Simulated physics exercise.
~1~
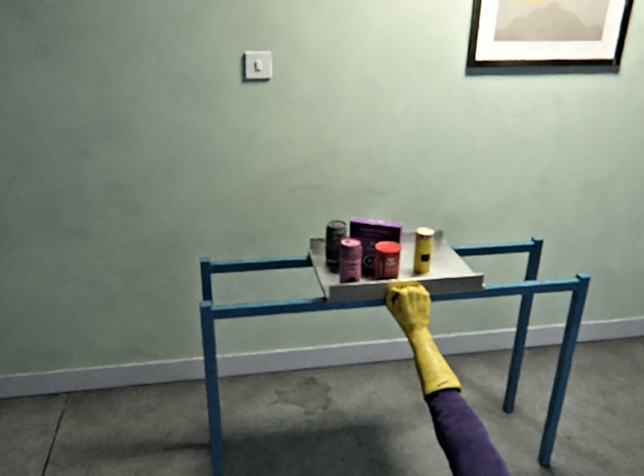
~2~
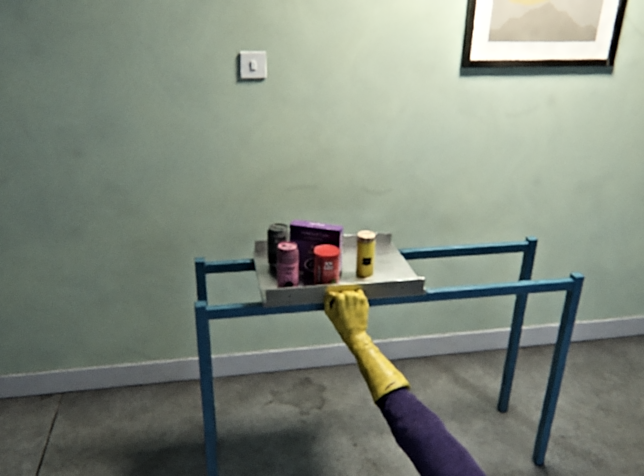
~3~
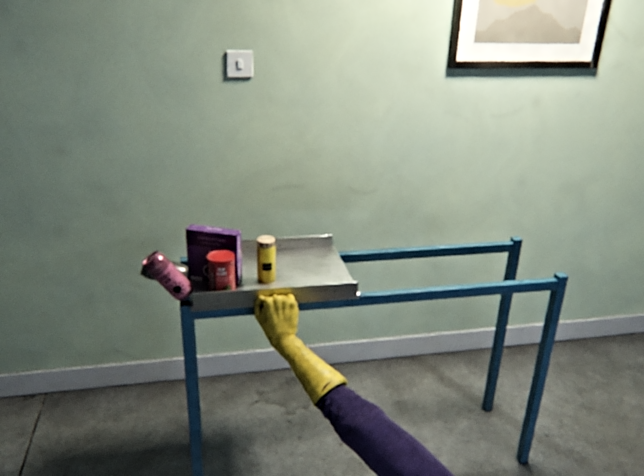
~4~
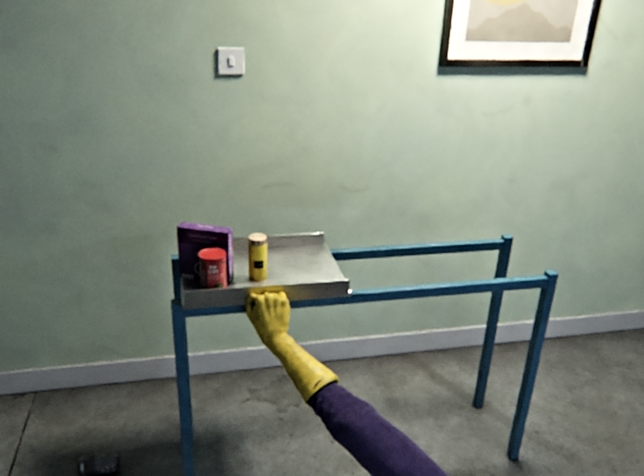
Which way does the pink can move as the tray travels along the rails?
The pink can moves to the left, going with the tray and then leaning out over its left side.
